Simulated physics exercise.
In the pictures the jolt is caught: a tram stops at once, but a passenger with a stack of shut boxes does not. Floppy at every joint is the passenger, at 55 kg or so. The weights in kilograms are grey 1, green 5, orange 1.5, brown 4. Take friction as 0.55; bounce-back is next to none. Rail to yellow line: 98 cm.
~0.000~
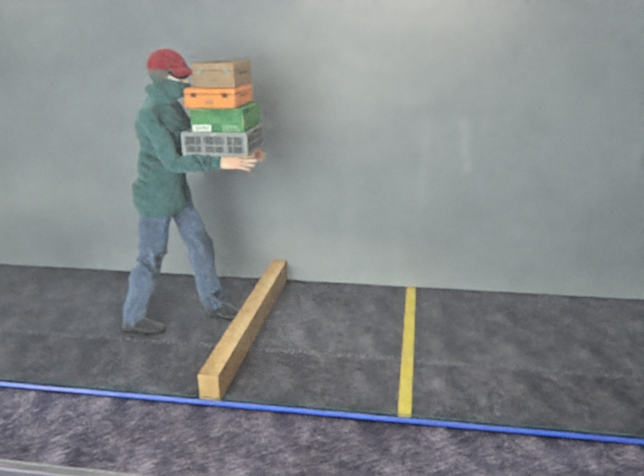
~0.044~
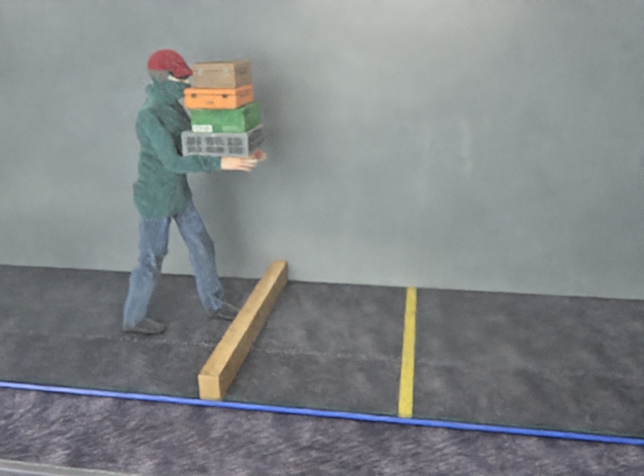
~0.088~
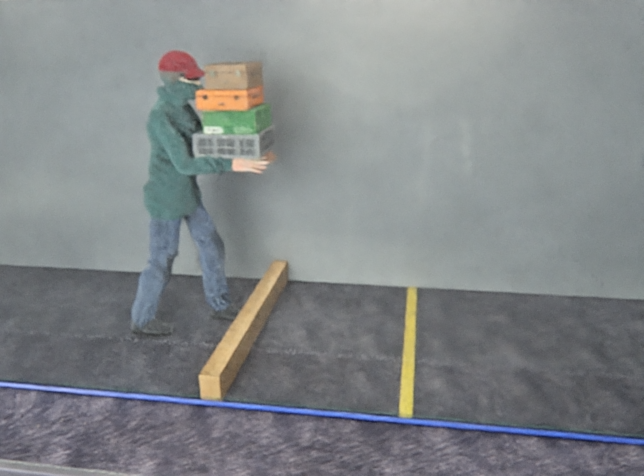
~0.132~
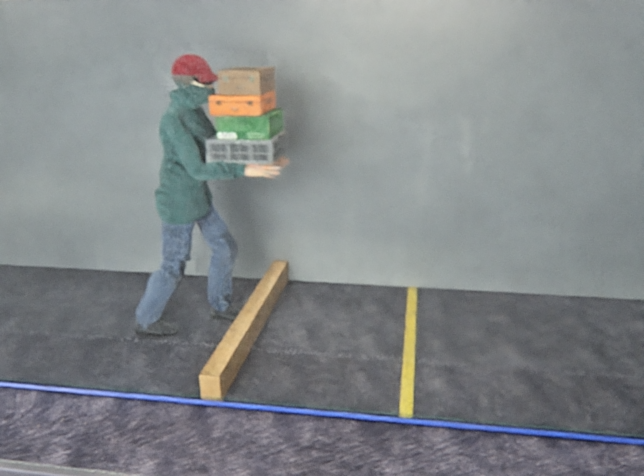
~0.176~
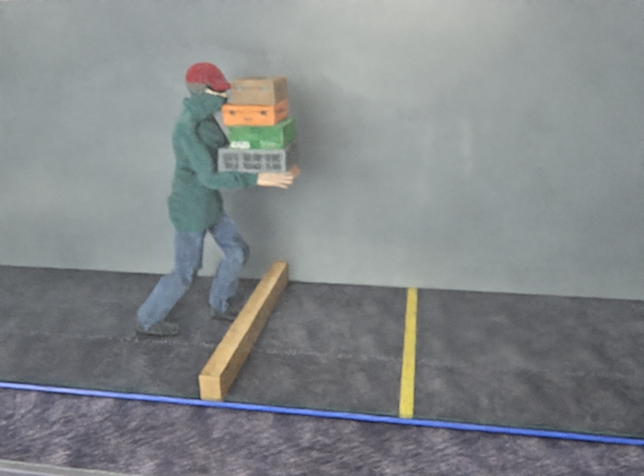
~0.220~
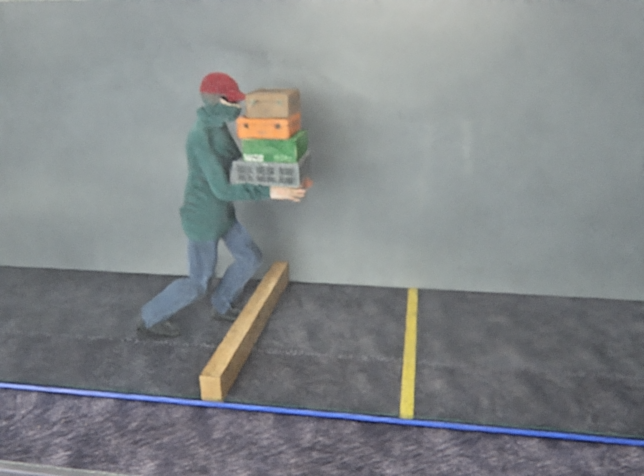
In the video, a person in a red cap and green jacket holds a stack of four boxes and leans forward to the right, knees bending and body lowering, behind a wooden beam lying on the dark floor.
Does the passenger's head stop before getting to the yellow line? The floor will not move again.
My guess is it never reaches the line.
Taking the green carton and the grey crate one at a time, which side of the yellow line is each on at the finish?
The green carton ends on the near side, the grey crate on the near side.
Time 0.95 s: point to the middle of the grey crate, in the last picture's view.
Pixel in the last view at that time: About (336, 309).
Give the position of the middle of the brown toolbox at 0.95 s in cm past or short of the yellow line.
Roughly 85 cm past.
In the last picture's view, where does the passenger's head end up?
(363, 298).
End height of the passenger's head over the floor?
About 25 cm above the floor.
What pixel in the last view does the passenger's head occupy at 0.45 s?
Roughly (298, 189) in the last view.
After 0.45 s the passenger's head is 64 cm short of the yellow line, near (298, 189) in the last picture's view; the orange toolbox 41 cm short of the yellow line, tilted 15°.
After 0.65 s the passenger's head is 22 cm short of the yellow line, near (373, 283) in the last picture's view.
After 0.95 s the passenger's head is 21 cm short of the yellow line, near (375, 290) in the last picture's view; the orange toolbox 30 cm past the yellow line, tilted 155°.
At rest, 2.5 s, grey crate stops short of the yellow line; green carton stops short of the yellow line; orange toolbox crosses the yellow line; brown toolbox crosses the yellow line; passenger's head stops short of the yellow line.
